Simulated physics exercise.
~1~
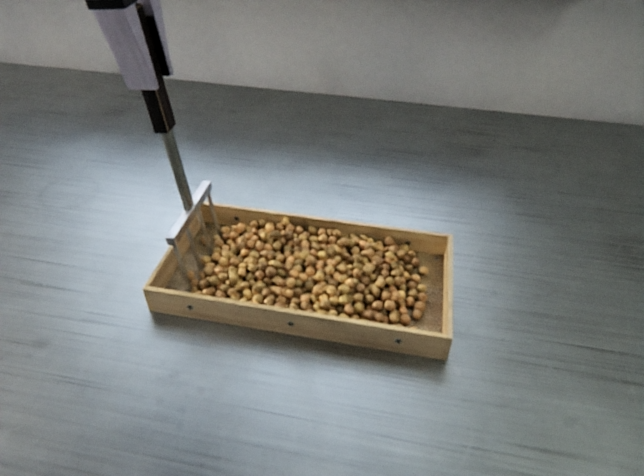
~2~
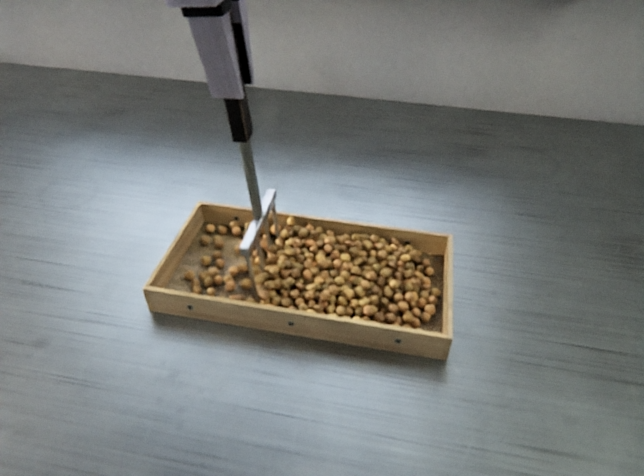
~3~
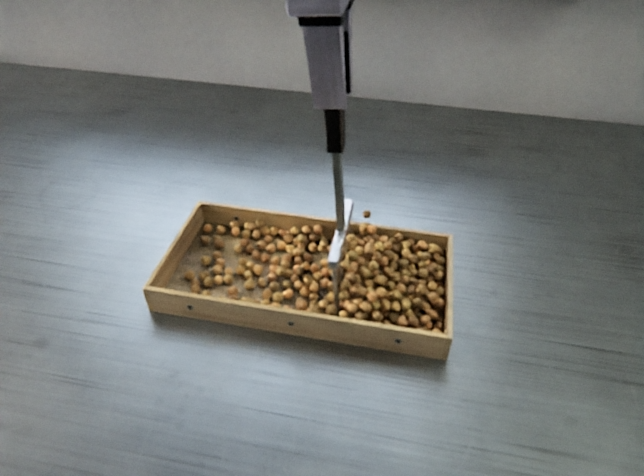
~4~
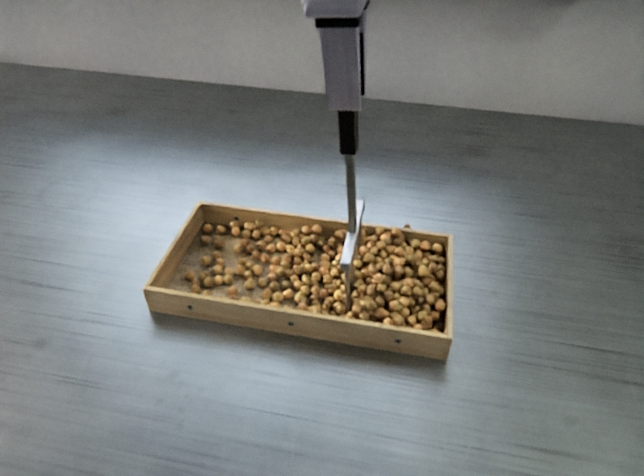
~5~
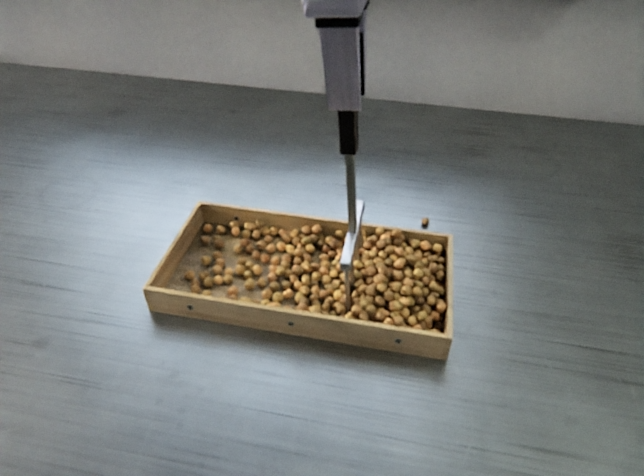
On a grey table, a robot arm dragged a small rake rightward through a shallow wooden tray of dried chickpeas, crowding them toward the right end, then stopped with the rake still among them as one stray chickpea lay beyond the far edge.
